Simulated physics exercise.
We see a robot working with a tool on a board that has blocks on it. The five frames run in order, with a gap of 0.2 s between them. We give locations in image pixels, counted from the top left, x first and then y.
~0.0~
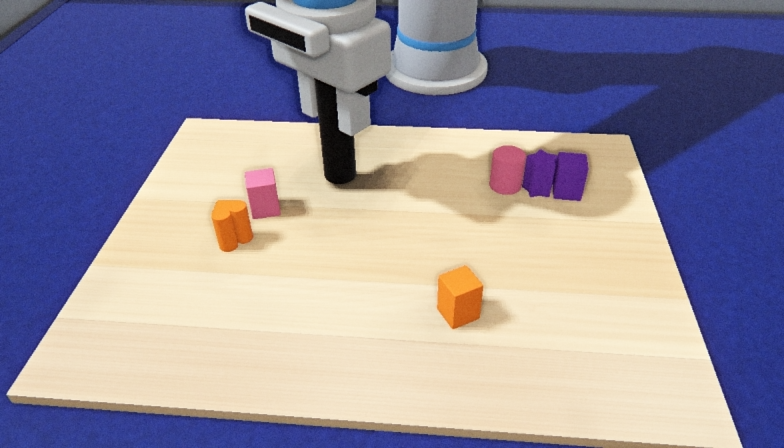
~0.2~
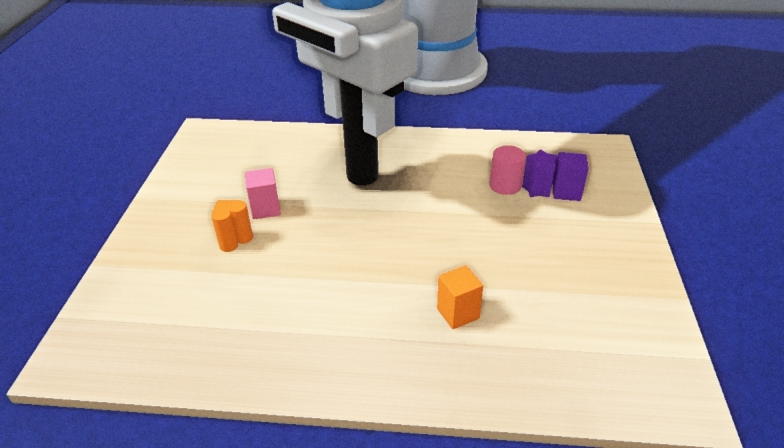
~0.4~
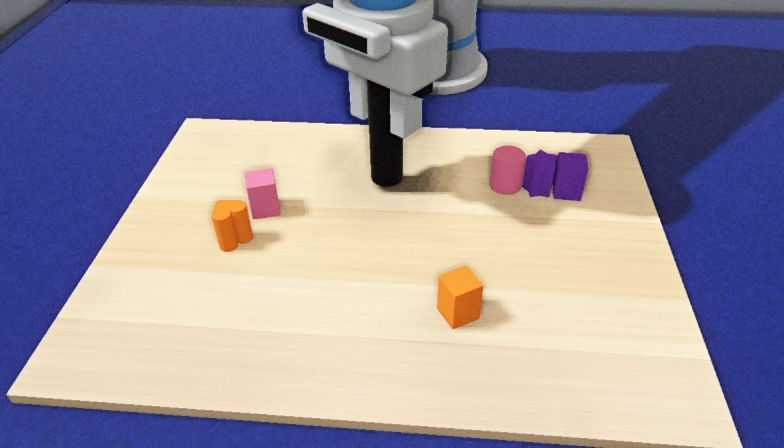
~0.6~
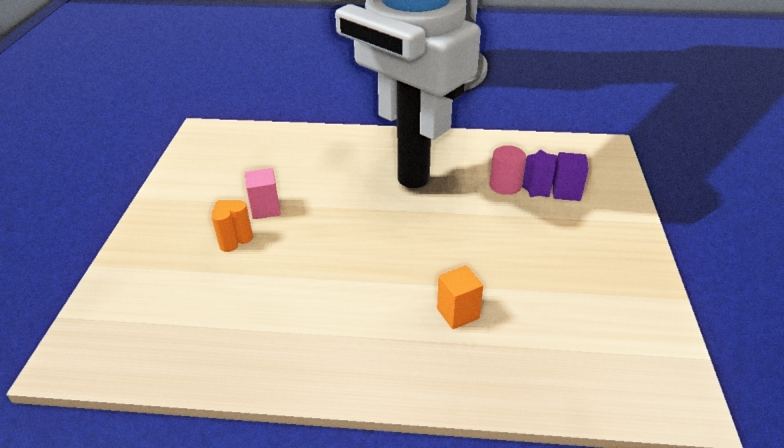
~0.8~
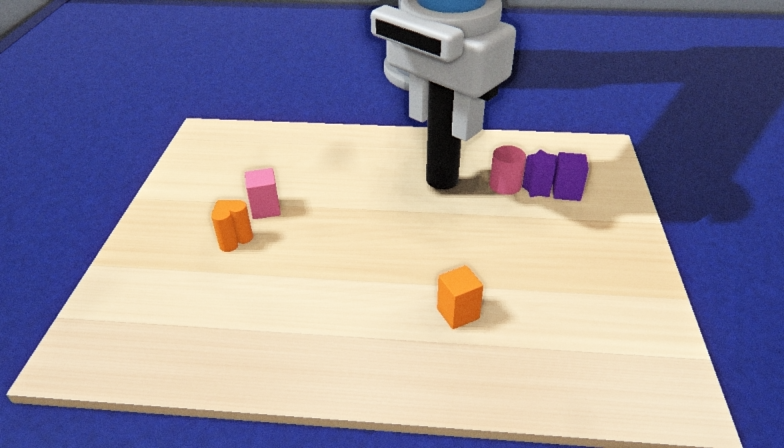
A robot arm slides its black tool right across the board toward the pink cylinder.
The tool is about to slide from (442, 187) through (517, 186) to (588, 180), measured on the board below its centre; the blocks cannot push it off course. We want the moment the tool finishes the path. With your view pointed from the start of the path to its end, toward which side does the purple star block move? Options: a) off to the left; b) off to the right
I choose a.
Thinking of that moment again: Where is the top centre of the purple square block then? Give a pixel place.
Its top middle: (604, 167).
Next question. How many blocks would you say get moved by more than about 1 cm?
My best guess is that three blocks or more move over 1 cm.
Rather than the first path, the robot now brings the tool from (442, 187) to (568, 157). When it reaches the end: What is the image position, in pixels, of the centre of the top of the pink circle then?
I'd guess (531, 157).
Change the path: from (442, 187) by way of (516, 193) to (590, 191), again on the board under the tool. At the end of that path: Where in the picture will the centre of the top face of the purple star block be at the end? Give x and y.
Located at (582, 143).
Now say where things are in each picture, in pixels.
The first frame shows tool tip (340, 175); block tops, pink circle (510, 154); purple star block (543, 158); purple square block (573, 160).
The second frame shows tool (363, 176); blocks unchanged.
The third frame shows tool (387, 177); blocks unchanged.
The fourth frame shows tool (414, 179); blocks unchanged.
The fifth frame shows tool (442, 180); pink circle (510, 154); purple star block (543, 158); purple square block (573, 160).
The first path, step by step. One third of the way, tool (493, 181); pink circle (527, 151); purple star block (559, 155), turned 15° clockwise; purple square block (586, 162), turned 25° clockwise.
Two thirds of the way, tool (542, 179); pink circle (558, 138); purple star block (584, 147), turned 55° clockwise; purple square block (594, 164), turned 45° clockwise.
At the end, tool (590, 174); pink circle (563, 133); purple star block (617, 140), turned 60° clockwise; purple square block (604, 167), turned 65° clockwise.
